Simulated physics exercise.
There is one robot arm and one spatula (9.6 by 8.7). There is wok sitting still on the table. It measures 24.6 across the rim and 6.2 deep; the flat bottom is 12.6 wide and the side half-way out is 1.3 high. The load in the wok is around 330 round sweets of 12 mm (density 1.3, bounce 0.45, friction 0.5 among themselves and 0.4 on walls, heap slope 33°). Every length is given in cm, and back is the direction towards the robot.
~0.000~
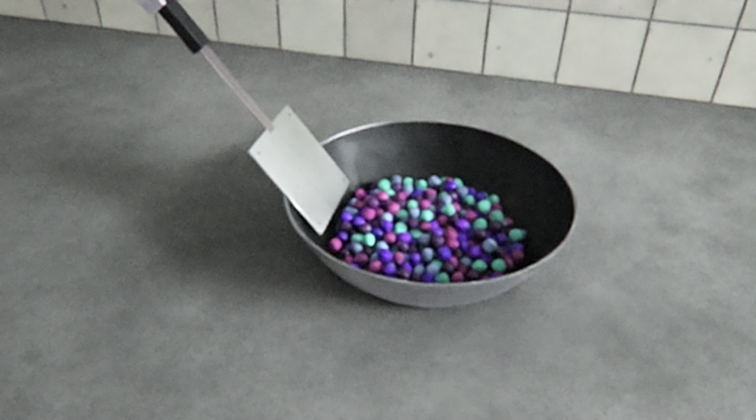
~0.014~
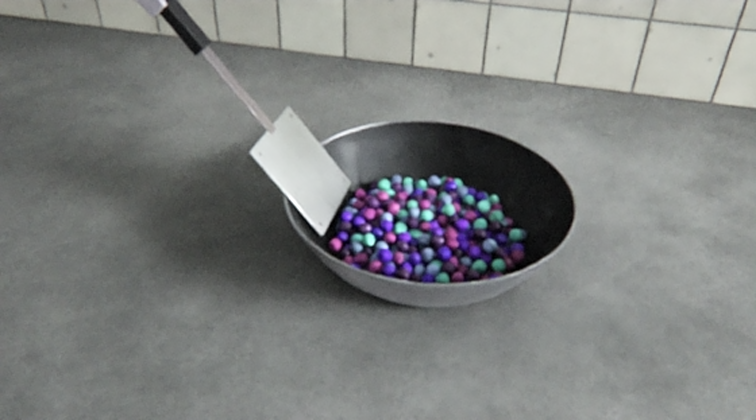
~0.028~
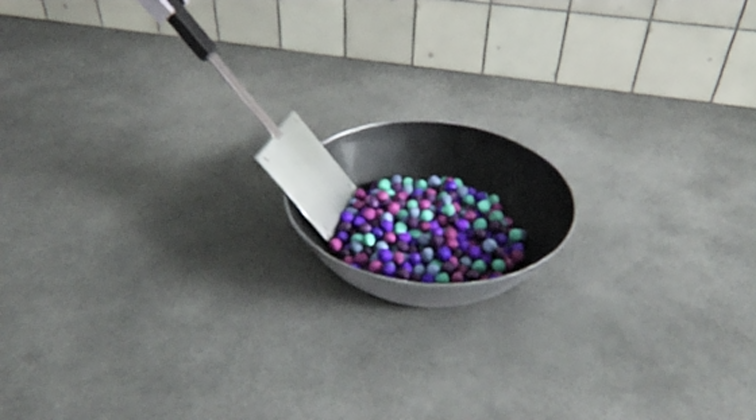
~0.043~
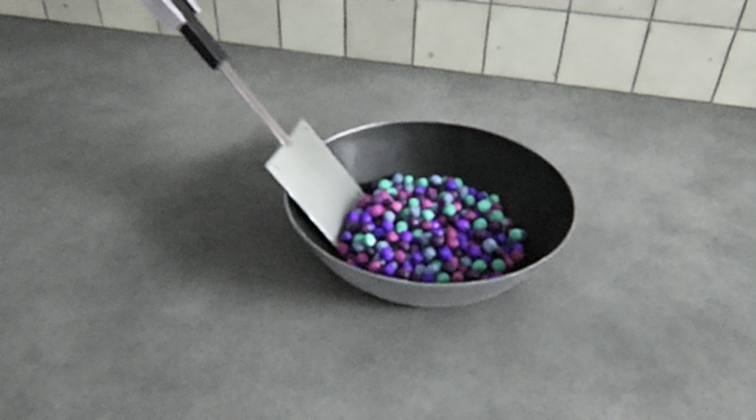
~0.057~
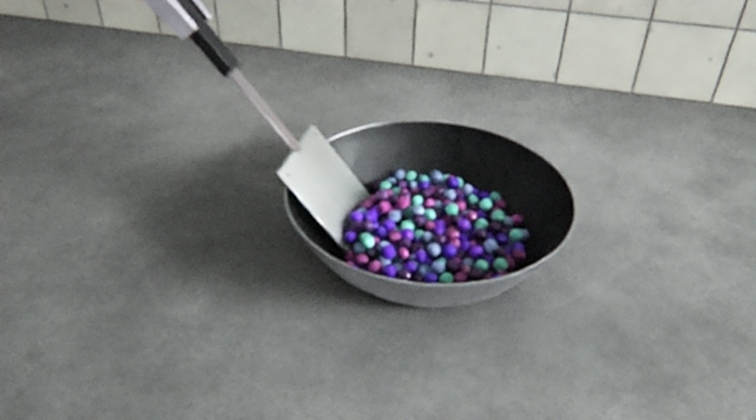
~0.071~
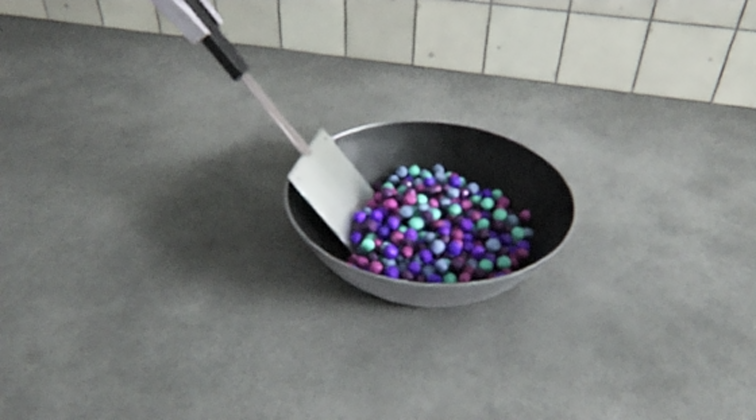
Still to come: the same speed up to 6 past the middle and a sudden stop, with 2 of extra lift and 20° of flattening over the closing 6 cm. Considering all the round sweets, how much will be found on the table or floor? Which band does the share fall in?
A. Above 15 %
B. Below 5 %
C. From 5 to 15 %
B, below 5 %.
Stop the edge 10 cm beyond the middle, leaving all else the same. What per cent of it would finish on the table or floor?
Then around 40 per cent.
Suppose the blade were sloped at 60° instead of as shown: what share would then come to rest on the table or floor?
I'd expect near 0 percent then.
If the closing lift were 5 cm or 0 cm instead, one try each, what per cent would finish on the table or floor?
Near 5 and 0 percent respectively.
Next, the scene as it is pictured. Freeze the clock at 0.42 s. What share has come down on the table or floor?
It is near 0 percent.
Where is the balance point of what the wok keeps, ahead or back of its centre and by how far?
4.5 cm ahead.
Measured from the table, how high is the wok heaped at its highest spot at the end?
Roughly 6.5 cm.
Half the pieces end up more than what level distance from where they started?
About 4 centimetres.
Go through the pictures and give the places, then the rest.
In the first frame, spatula top edge at (269, 127), sloping 51°; upper third of the load around (432, 226), from x 335 to 520, top at y 180; 326 in the wok.
In the second frame, spatula top edge at (270, 128), sloping 51°; upper third of the load around (432, 226), from x 335 to 520, top at y 180.
In the third frame, spatula top edge at (276, 133), sloping 51°; upper third of the load around (432, 226), from x 335 to 520, top at y 180.
In the fourth frame, spatula top edge at (286, 141), sloping 51°; upper third of the load around (430, 226), from x 345 to 520, top at y 180.
In the fifth frame, spatula top edge at (296, 148), sloping 51°; upper third of the load around (424, 224), from x 345 to 525, top at y 175.
In the sixth frame, spatula top edge at (306, 152), sloping 51°; upper third of the load around (428, 222), from x 350 to 525, top at y 170; 326 in the wok.
After 0.13 s, sloping 51°, highest piece 4 above the table; 326 in the wok.
After 0.19 s, sloping 42°, highest piece 5 above the table; 326 in the wok.
After 0.42 s, sloping 31°, highest piece 7 above the table; 324 in the wok, 1 on the table or floor, 1 on the blade or in flight.
After 1.47 s, sloping 31°, highest piece 6 above the table; 324 in the wok, 2 on the table or floor.
At rest, 324 in the wok, 2 on the table or floor. That is 1 % on the table or floor.
